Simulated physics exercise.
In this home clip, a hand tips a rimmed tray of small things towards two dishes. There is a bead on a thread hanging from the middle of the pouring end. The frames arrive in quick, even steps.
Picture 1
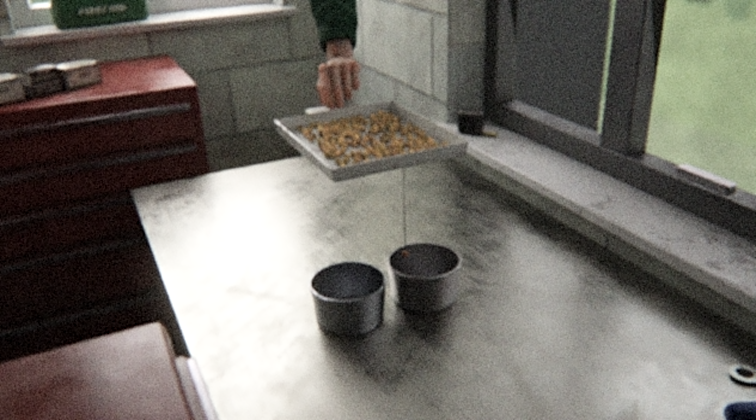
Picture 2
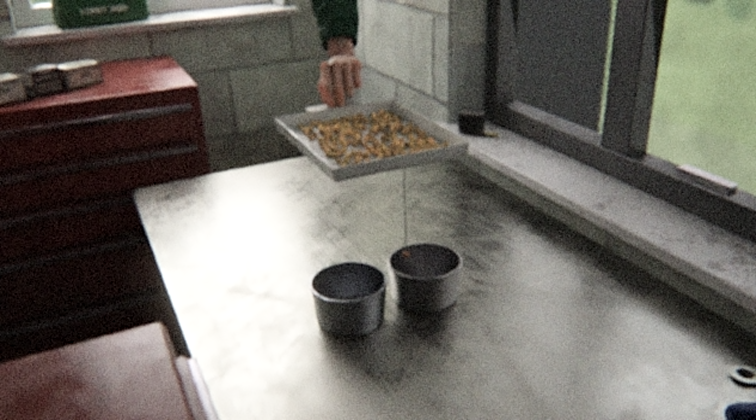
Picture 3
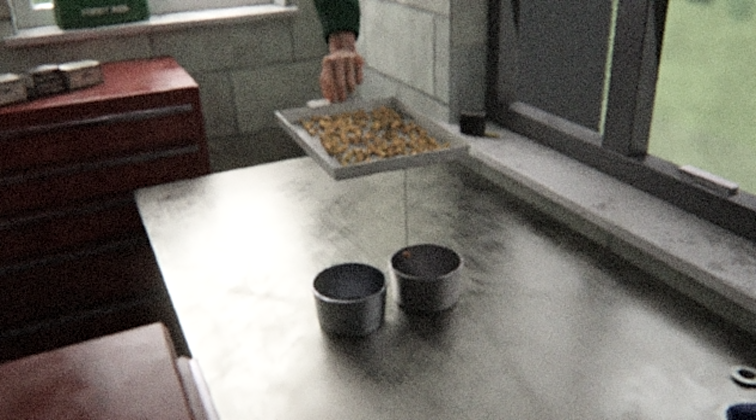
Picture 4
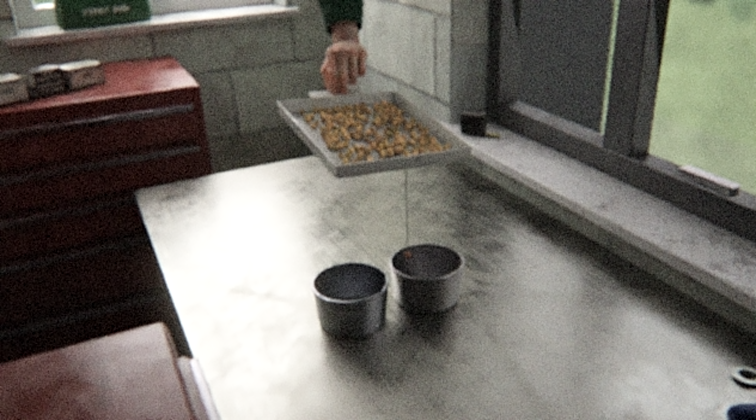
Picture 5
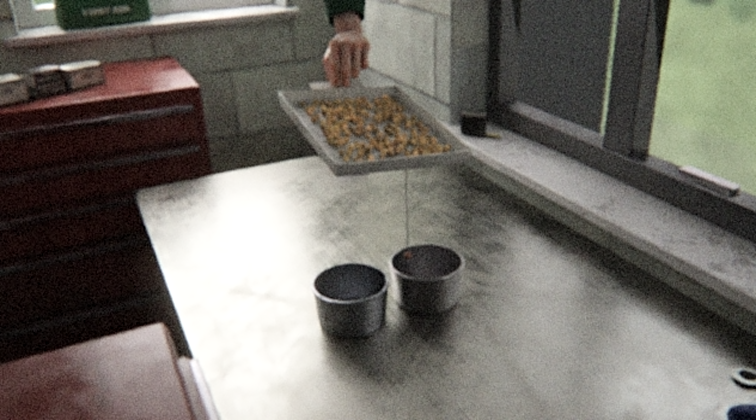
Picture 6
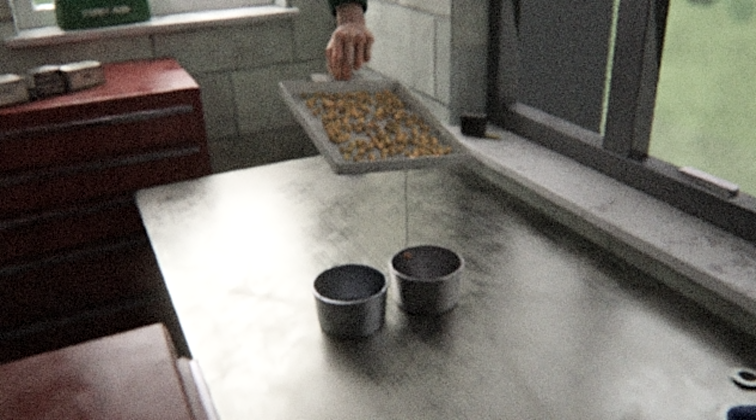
In a room with pale block walls, a metal-topped table by a window is seen from above at an angle. A hand in a dark green sleeve holds a pale rimmed tray of golden-brown chickpeas above two grey dishes, with red drawers at left. The hand gradually raises the tray's far end, its near right corner dipping lowest, while the dishes stay put and the view barely shifts.
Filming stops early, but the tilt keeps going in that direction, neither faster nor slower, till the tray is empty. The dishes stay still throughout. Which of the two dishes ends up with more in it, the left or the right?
The right one.
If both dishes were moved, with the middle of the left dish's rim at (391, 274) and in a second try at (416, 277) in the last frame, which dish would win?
The first time the right-side one comes out ahead, then the right-side one the second time.
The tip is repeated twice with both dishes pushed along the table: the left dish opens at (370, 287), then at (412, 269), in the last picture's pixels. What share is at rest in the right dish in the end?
Roughly 50% first, roughly 70% second.
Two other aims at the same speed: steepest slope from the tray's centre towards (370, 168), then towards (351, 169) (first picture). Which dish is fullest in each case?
Try 1: The left-side dish; try 2: The left-side dish.
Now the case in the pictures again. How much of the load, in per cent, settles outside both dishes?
Result: Near 70 % of the load.
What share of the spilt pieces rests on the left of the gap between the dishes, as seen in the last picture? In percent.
Roughly 0 in a hundred.
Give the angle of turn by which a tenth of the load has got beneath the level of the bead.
Roughly 95 degrees.
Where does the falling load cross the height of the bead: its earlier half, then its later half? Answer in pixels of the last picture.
I'd say around (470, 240) at first, then around (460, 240).
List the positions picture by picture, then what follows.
The first frame shows corners of the pouring end at (333, 168) and (465, 141), level; middle of the load at (368, 136), dried chickpeas; left dish at (364, 313); right dish at (442, 290); bead on its thread at (405, 254).
The second frame shows corners of the pouring end at (334, 167) and (466, 142), level; middle of the load at (369, 136).
The third frame shows corners of the pouring end at (336, 167) and (468, 144), tipped barely, lowest at the right corner; middle of the load at (370, 133).
The fourth frame shows corners of the pouring end at (337, 165) and (469, 146), tipped a little, lowest at the right corner; middle of the load at (371, 129).
The fifth frame shows corners of the pouring end at (338, 163) and (470, 149), tipped a little, lowest at the right corner; middle of the load at (372, 125).
The sixth frame shows corners of the pouring end at (339, 162) and (470, 153), tipped clearly, lowest at the right corner; middle of the load at (373, 122); left dish at (366, 315); right dish at (444, 292).
Soon, tray tipped steeply; nearly all on the tray; a stray few in the air.
A while on, tray tipped past a quarter turn; about two thirds on the tray; a stray few in the right dish; a small part outside both; about a quarter in the air.
Towards the end, tray tipped past a quarter turn; about a third in the right dish; about two thirds outside both.
Finally, tray tipped past a quarter turn; none in the left dish; about a third in the right dish; about two thirds outside both.
